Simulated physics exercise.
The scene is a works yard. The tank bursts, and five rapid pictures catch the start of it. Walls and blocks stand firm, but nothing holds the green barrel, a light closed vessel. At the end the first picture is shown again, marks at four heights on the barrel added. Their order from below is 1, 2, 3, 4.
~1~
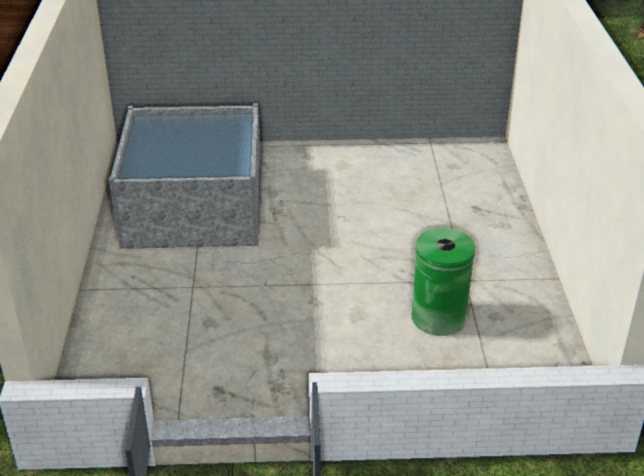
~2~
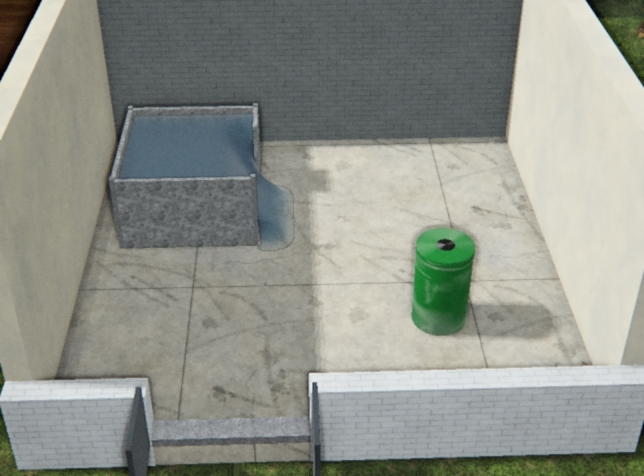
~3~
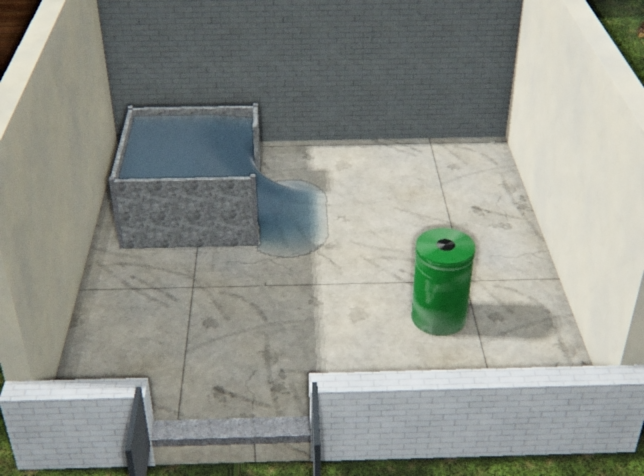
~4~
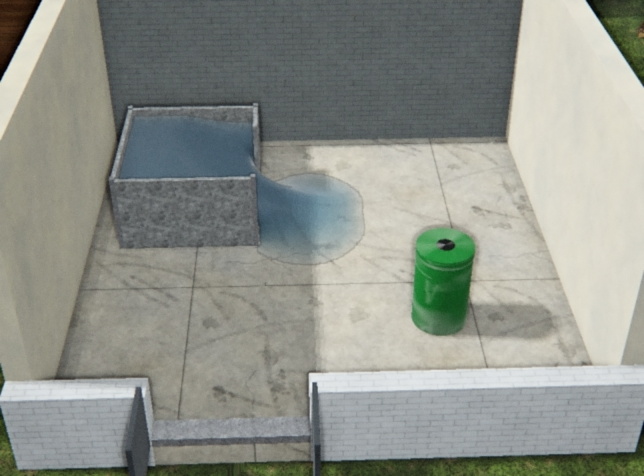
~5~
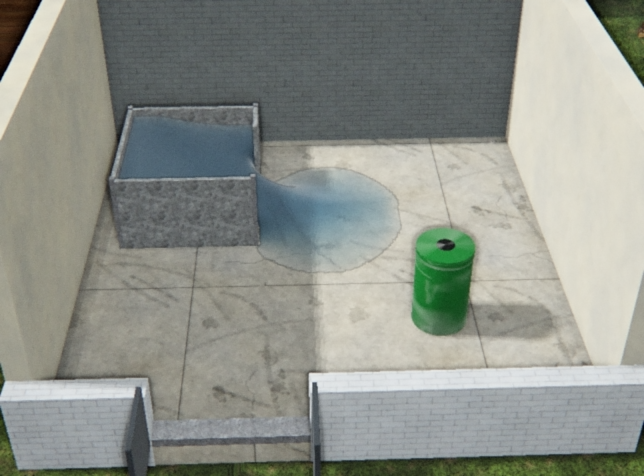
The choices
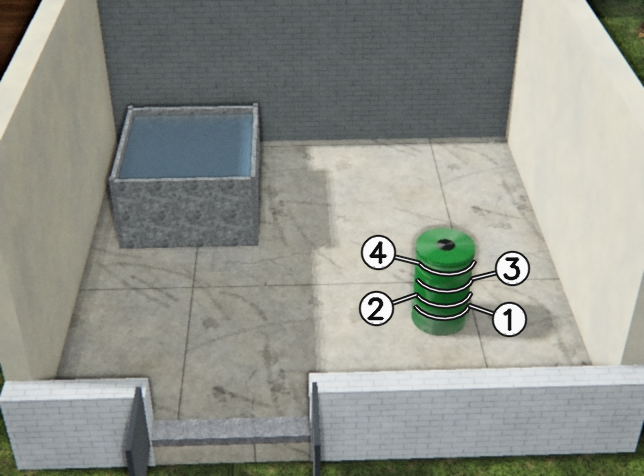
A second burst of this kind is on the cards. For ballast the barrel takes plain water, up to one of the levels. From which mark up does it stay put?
It is 1.
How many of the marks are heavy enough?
All four.
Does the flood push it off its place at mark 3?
No, not at all.
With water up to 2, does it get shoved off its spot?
No, that is safe.
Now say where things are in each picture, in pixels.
Lid of the green barrel at (446, 245); tank full, its middle at (189, 147); open gate at (229, 380).
Water covers 2 % of the ground and is seen nearest the barrel at (285, 236).
Water covers 5 % of the ground and is seen nearest the barrel at (302, 249).
Water covers 8 % of the ground and is seen nearest the barrel at (342, 248).
Lid of the green barrel at (446, 245); water covers 12 % of the ground and is seen nearest the barrel at (365, 255).
On the marked copy, 1 at (445, 318); 2 at (446, 306); 3 at (447, 291); 4 at (449, 274); from the bottom up 1, 2, 3, 4.
If 1 is chosen, it does not move.
If 2 is chosen, it does not move.
If 3 is chosen, it does not move.
If 4 is chosen, it does not move.
